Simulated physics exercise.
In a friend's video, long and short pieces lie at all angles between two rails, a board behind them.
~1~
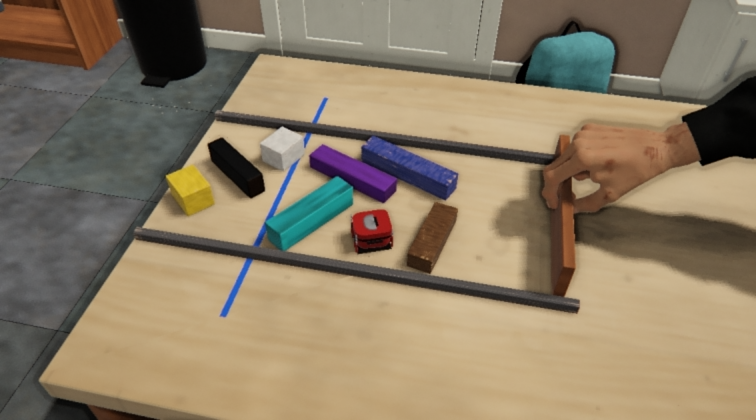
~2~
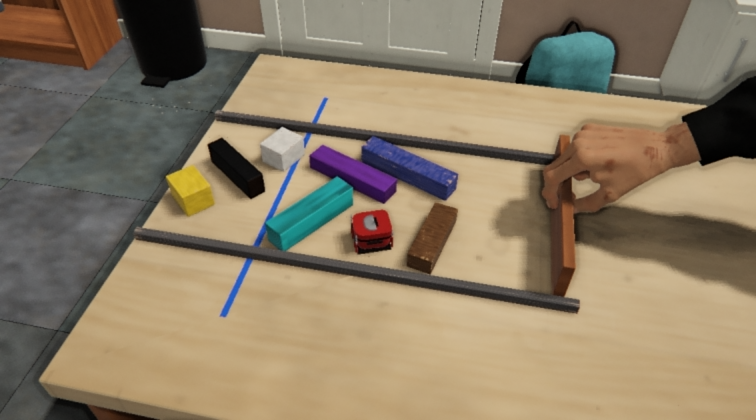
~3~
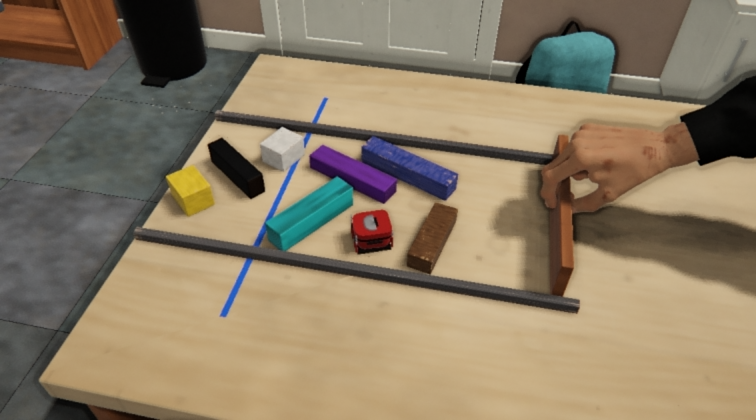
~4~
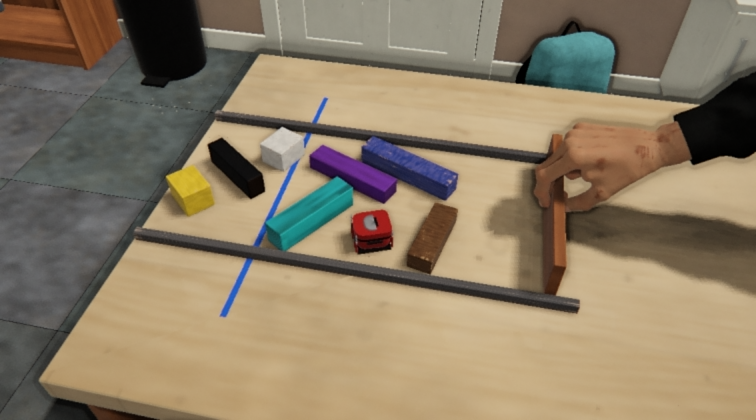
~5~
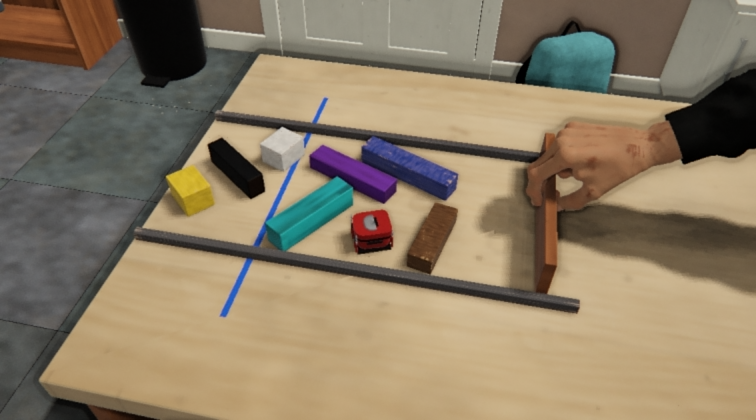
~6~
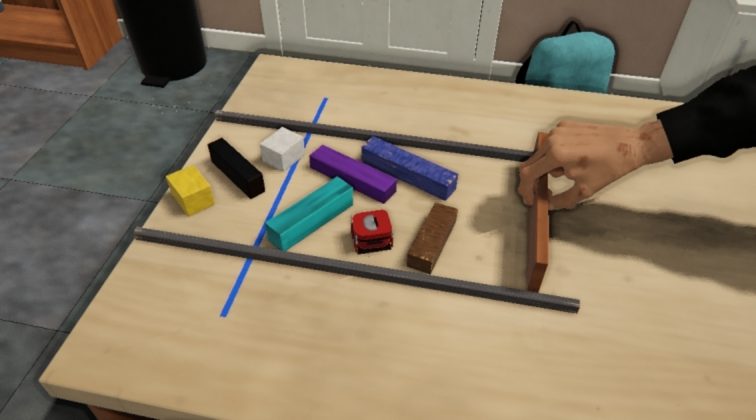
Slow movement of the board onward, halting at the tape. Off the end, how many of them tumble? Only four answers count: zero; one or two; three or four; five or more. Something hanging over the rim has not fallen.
I expect not one of them will drop off.
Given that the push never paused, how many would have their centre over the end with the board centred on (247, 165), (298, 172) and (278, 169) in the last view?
First 3, then 0, finally 0.
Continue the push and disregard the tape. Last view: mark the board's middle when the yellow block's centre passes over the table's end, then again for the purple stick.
The middle is at (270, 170) when it's the yellow block, and at (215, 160) when it's the purple stick.
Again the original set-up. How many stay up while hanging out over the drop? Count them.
The total comes out at 3.
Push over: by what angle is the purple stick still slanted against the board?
It sits some 60° out of line.
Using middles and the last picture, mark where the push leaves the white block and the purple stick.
Going in order, first (208, 134) and next (248, 160).
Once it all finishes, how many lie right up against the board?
My count gives 3.
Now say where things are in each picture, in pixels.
The first frame shows yellow block (191, 190); black stick (236, 167); white block (283, 149); board (562, 210); tape (284, 186).
The second frame shows black stick (236, 168); brown bar (433, 237).
The third frame shows white block (283, 149); red case (372, 232).
The fourth frame shows yellow block (191, 191); turquoise stick (311, 213).
The fifth frame shows black stick (236, 168); board (546, 208).
The sixth frame shows yellow block (191, 191); black stick (236, 168); white block (283, 149); board (538, 207); tape (284, 186).
Soon after, none off yet; yellow block at rest near (191, 191); black stick at rest near (236, 168); white block at rest near (283, 149).
In the end, the number that fall off is zero.
